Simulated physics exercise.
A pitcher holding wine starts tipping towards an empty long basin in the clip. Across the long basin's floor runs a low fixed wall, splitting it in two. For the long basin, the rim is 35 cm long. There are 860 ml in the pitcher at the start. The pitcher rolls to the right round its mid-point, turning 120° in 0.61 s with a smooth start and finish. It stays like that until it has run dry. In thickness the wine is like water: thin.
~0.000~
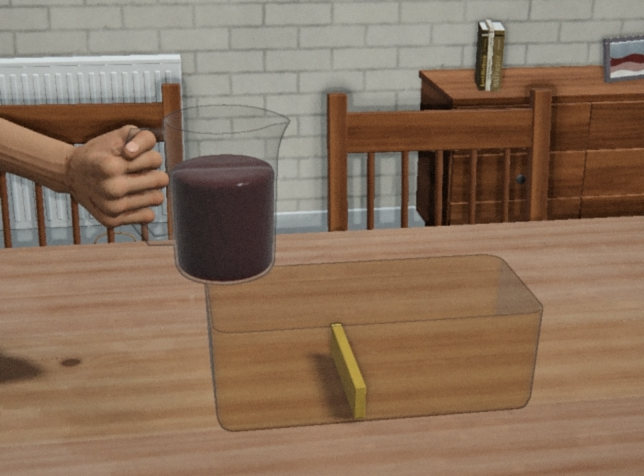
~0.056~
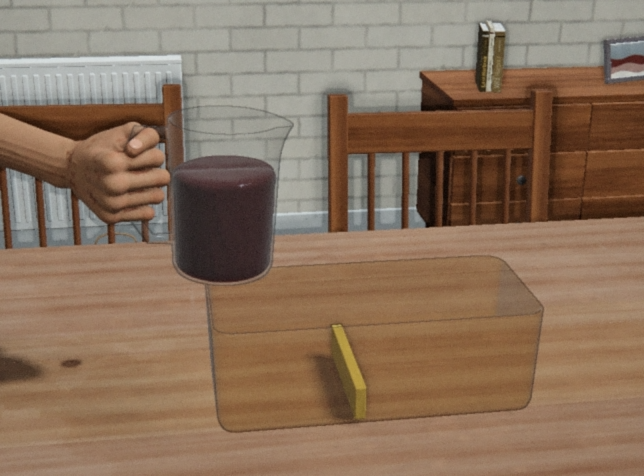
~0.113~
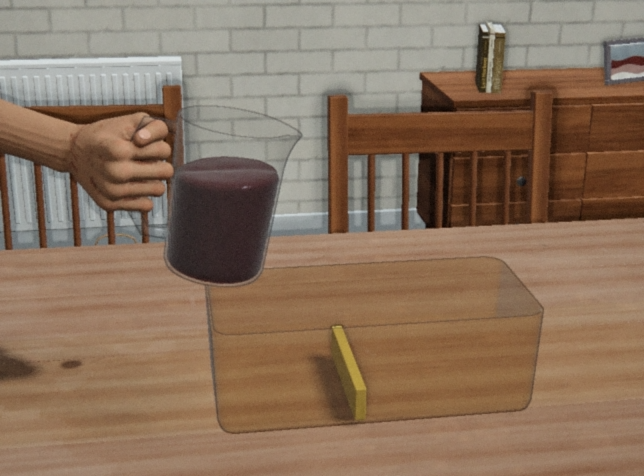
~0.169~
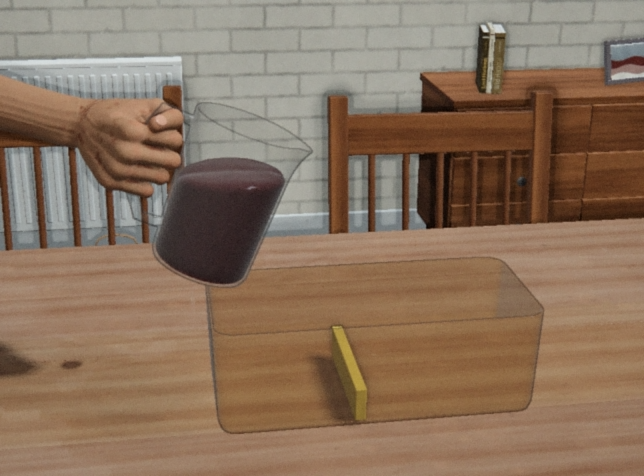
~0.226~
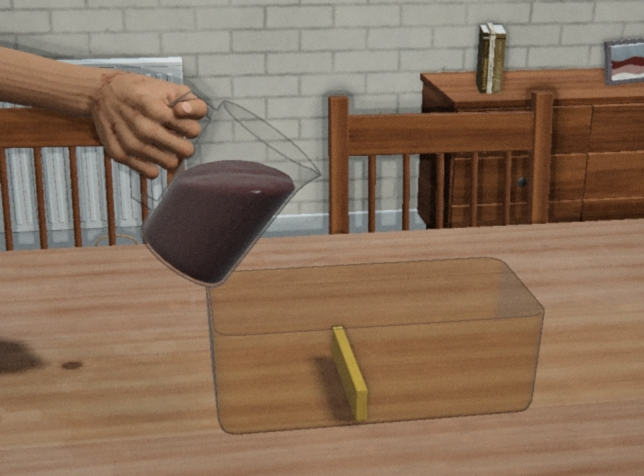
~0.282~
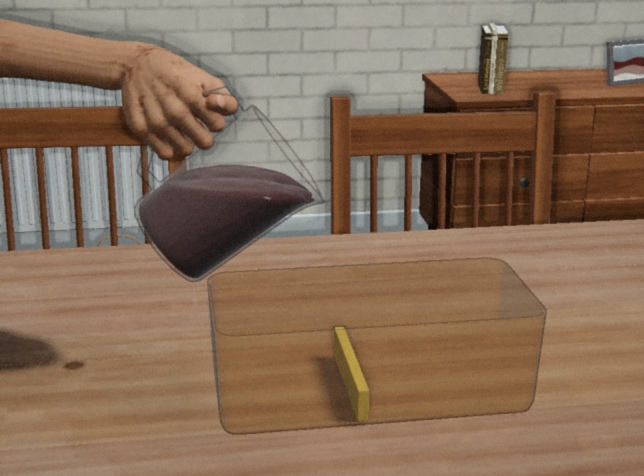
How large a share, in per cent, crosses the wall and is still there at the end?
A share of about 35 per cent.
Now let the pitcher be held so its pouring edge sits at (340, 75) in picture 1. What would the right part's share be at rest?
Then I'd expect something near 85 per cent.
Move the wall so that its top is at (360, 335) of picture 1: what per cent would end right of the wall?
With the wall placed like that, close to 5 per cent.
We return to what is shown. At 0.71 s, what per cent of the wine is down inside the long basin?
84 per cent, give or take a little.
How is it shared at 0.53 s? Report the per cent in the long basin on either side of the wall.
Left roughly 14, right roughly 14.
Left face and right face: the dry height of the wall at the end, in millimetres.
Left about 14 mm, while the right is about 28 mm.
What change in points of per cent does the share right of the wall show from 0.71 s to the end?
Change: Increase, about 7.
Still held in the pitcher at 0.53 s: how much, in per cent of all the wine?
Still held: Roughly 56 % of the total.
Then, 0.53 s in, the tilt is 115° and 55 per cent is still to pour, 14 is left of the wall and 13 right of it.
Then, 0.71 s in, the tilt is 120° and 9 per cent is still to pour, 57 is left of the wall and 27 right of it.
Then, 0.90 s in, the tilt is 120° and 0 per cent is still to pour, 61 is left of the wall and 32 right of it.
Then, 1.11 s in, the tilt is 120° and 0 per cent is still to pour, 62 is left of the wall and 34 right of it.
Finally, 61 per cent lies left of the wall, 35 right of it and 4 outside.
